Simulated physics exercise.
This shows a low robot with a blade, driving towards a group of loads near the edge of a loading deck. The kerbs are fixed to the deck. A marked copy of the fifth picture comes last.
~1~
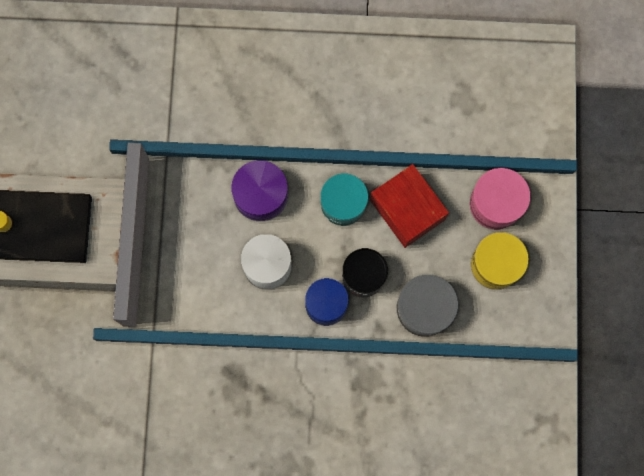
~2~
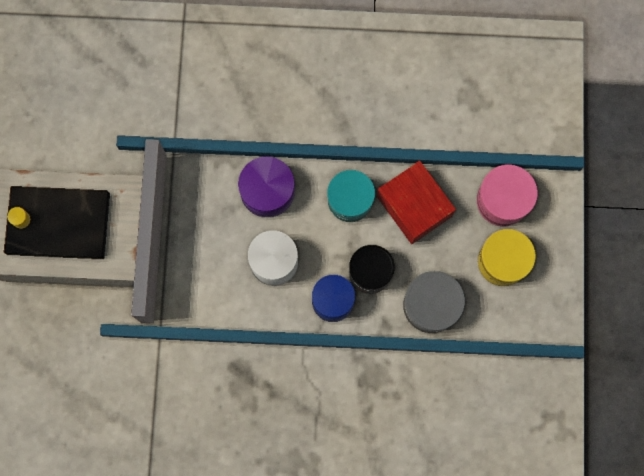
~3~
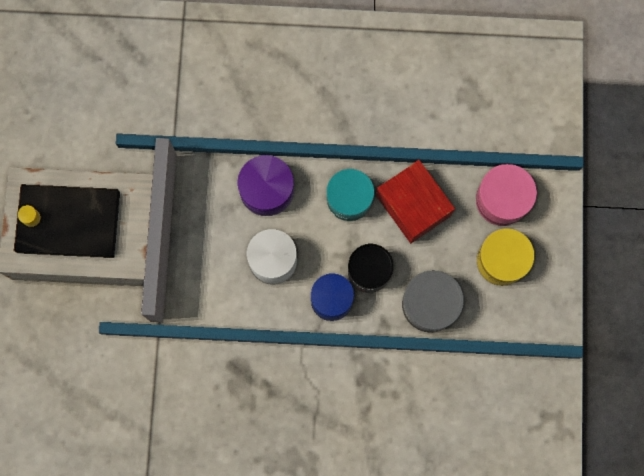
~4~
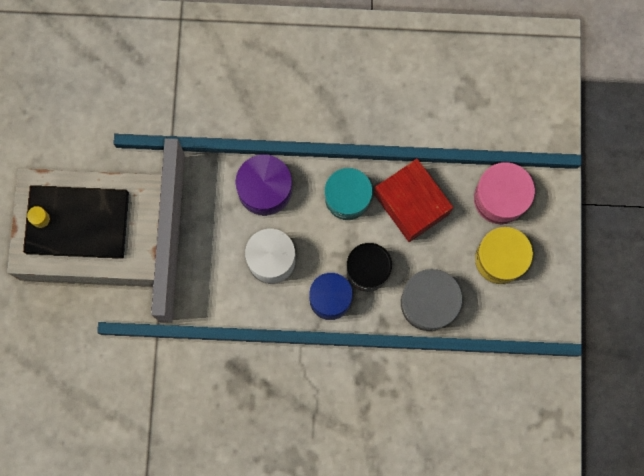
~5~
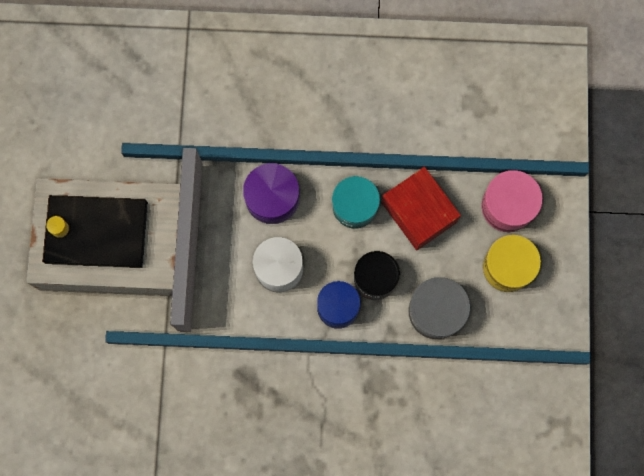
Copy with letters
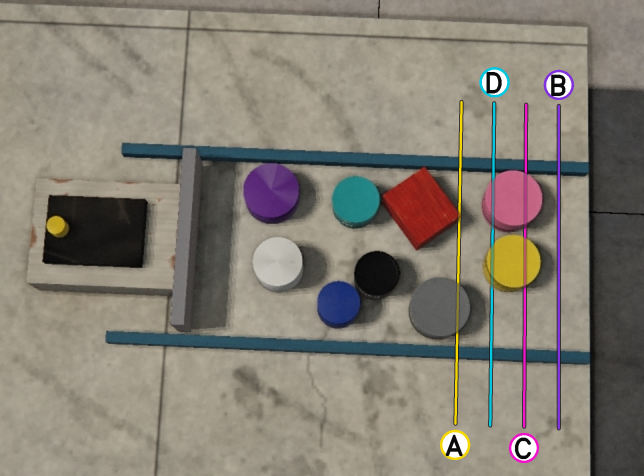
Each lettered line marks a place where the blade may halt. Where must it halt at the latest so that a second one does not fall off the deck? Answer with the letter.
It can go as far as A.
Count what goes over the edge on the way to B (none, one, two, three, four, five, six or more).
By then, six or more.
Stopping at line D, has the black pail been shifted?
Yes.
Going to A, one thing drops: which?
The pink pail goes over.
On the marked copy, A at (459, 258); B at (559, 262); C at (525, 261); D at (492, 259).
Taking A. A third of the way, robot (202, 236); red crate (428, 209); purple canister (321, 200).
Two thirds of the way, robot (302, 240); pink pail (567, 198); red crate (514, 205).
When it is over, robot (378, 243); pink pail over the edge; red crate (587, 208); one fallen.
As for the rest, B drops six; C drops six; D drops three.
